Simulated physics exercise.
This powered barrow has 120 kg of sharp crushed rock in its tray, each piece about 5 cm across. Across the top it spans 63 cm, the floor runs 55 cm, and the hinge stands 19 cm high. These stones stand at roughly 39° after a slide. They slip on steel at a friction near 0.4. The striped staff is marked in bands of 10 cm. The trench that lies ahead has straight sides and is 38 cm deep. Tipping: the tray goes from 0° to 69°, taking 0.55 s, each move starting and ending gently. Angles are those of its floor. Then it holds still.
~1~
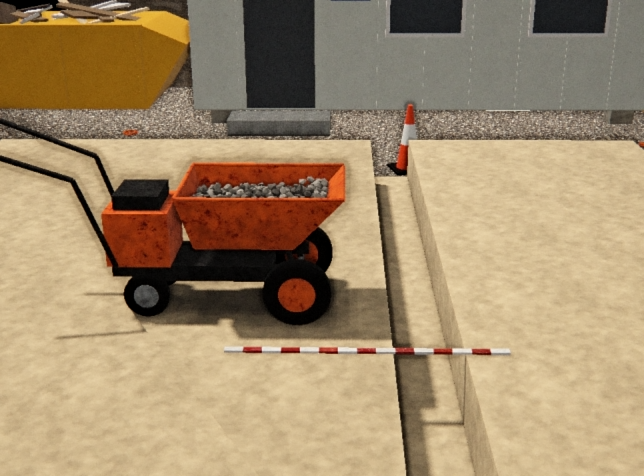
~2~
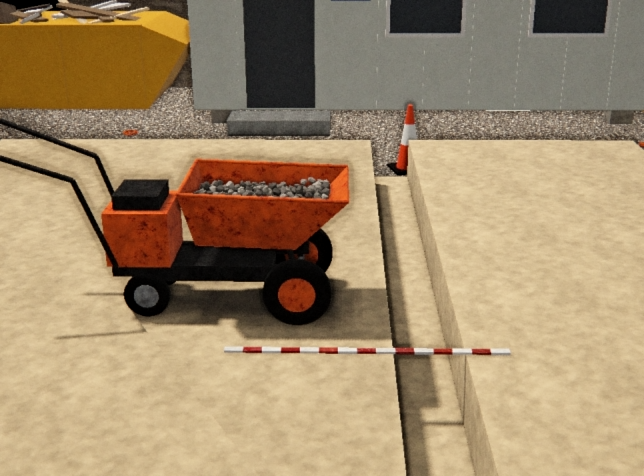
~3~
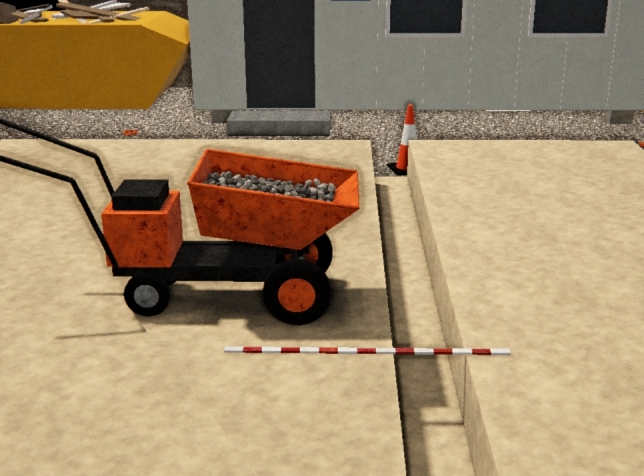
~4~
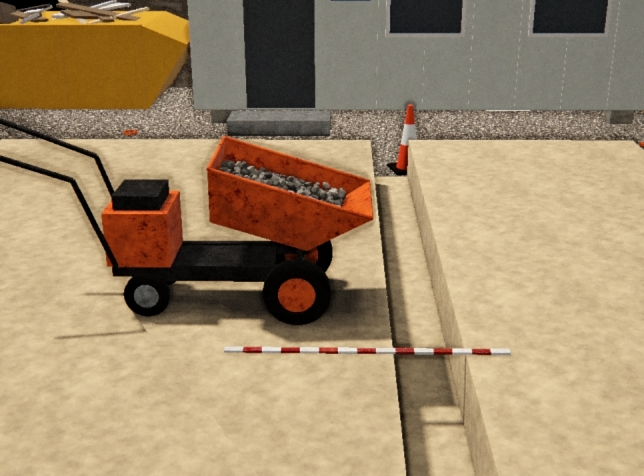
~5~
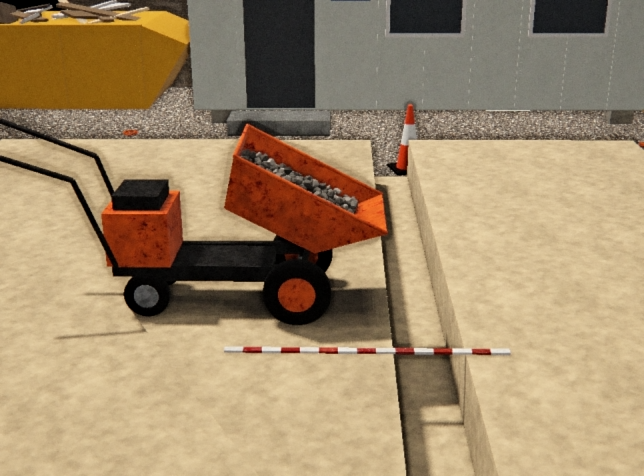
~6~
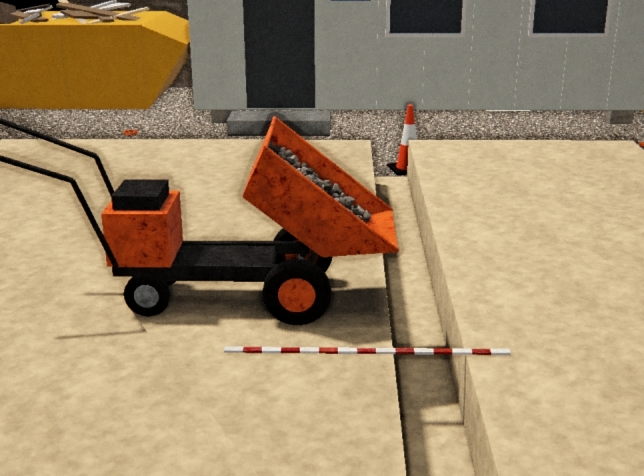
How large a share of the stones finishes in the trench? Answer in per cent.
A share of about 74 per cent.
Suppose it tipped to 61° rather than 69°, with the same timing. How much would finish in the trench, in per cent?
Some 45 in a hundred, I'd say.
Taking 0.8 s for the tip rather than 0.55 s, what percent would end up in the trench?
In that case, around 90%.
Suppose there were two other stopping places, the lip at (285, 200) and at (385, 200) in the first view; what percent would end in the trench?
65 and 30 %.
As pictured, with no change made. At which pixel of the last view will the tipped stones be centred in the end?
The tipped stones centre close to (433, 342).
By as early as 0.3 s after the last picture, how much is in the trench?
By that point it's something like 15 in a hundred.
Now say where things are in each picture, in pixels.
Lip at (344, 200), floor tilted 0°, highest stones at (262, 189), in the first frame.
Lip at (348, 202), floor tilted 2°, highest stones at (241, 187), in the second frame.
Lip at (359, 208), floor tilted 8°, highest stones at (229, 179), in the third frame.
The tray is at 17°, its lip at (373, 219); the top of the load is at (235, 168), in the fourth frame.
Lip at (387, 233), floor tilted 28°, highest stones at (254, 158), in the fifth frame.
Lip at (398, 251), floor tilted 39°, highest stones at (271, 150), in the sixth frame.
Then, 0.1 s after the last picture the floor is at 58°, 100 % in the tray; the foremost stones are at (388, 253).
Then, 0.3 s after the last picture the floor is at 69°, 84 % in the tray, 16 % in the trench; the foremost stones are at (449, 313).
Then, 0.7 s after the last picture the floor is at 69°, 21 % in the tray, 53 % in the trench, 26 % past the trench; the foremost stones are at (575, 307).
Then, 2.7 s after the last picture the floor is at 69°, 0 % in the tray, 74 % in the trench, 26 % past the trench; the foremost stones are past the picture's edge.
